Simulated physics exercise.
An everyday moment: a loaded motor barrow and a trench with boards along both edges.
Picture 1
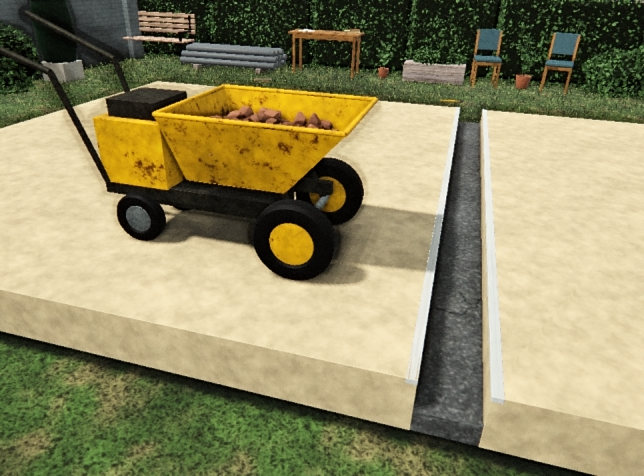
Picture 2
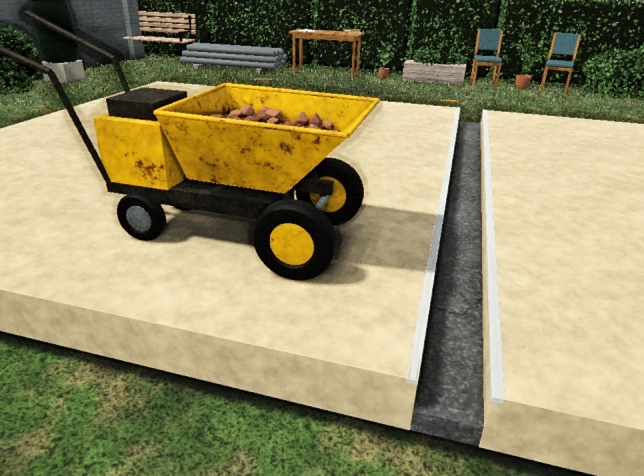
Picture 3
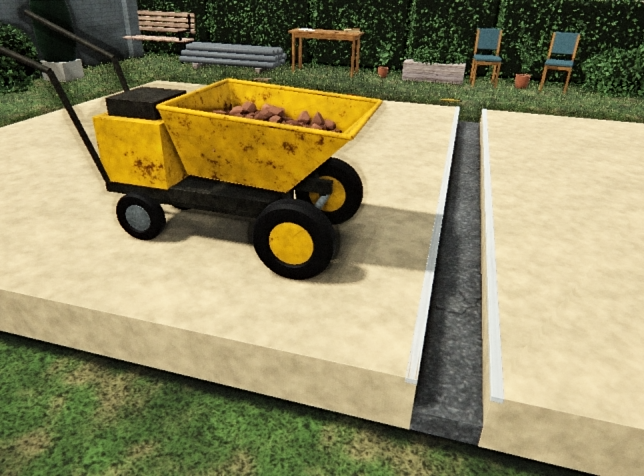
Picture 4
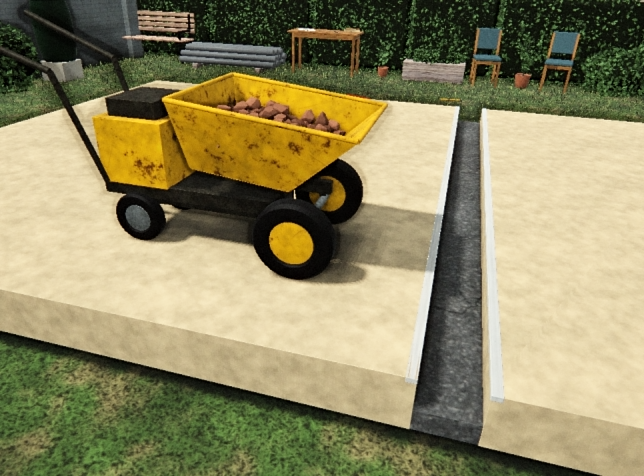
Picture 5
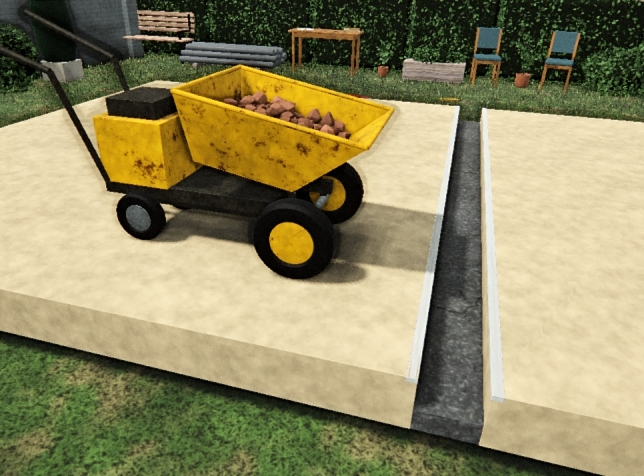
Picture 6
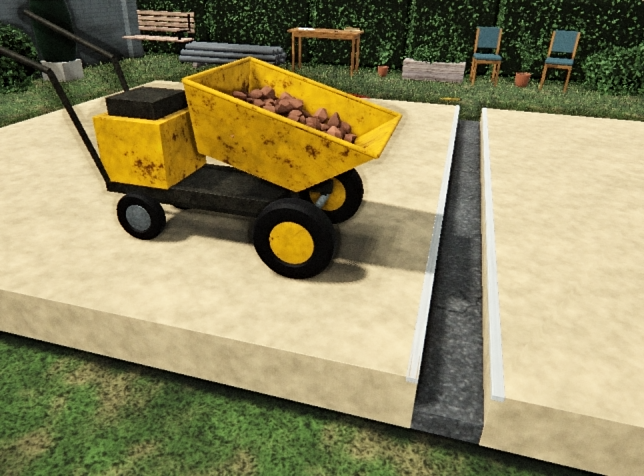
In a garden, a yellow motor barrow standing still on a pale slab beside a trench, its rubble-filled skip gradually tilting rightward.
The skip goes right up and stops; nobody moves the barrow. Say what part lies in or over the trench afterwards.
In the trench: More than half.
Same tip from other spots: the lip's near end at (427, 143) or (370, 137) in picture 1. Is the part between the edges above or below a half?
The first try: The smaller part. The second: Most of it.
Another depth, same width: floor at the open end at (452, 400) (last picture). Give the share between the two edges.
Near 60 %.
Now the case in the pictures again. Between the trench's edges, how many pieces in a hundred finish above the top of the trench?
Roughly 25 in a hundred.
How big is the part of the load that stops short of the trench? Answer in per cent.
It comes to 5 per cent or so.
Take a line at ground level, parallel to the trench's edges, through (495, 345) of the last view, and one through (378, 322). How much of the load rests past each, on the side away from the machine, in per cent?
First some 0, then 90 per cent.
Just after the last frame, skip tipped steeply; every one in the skip.
A moment on, skip tipped right over; the larger part in the skip; about a tenth short of the trench; about a tenth in or heaped over the trench.
Further on, skip tipped right over; about a tenth in the skip; about a tenth short of the trench; the larger part in or heaped over the trench; just a few beyond it.
When it is over, skip tipped right over; about a tenth in the skip; about a tenth short of the trench; the larger part in or heaped over the trench; just a few beyond it.
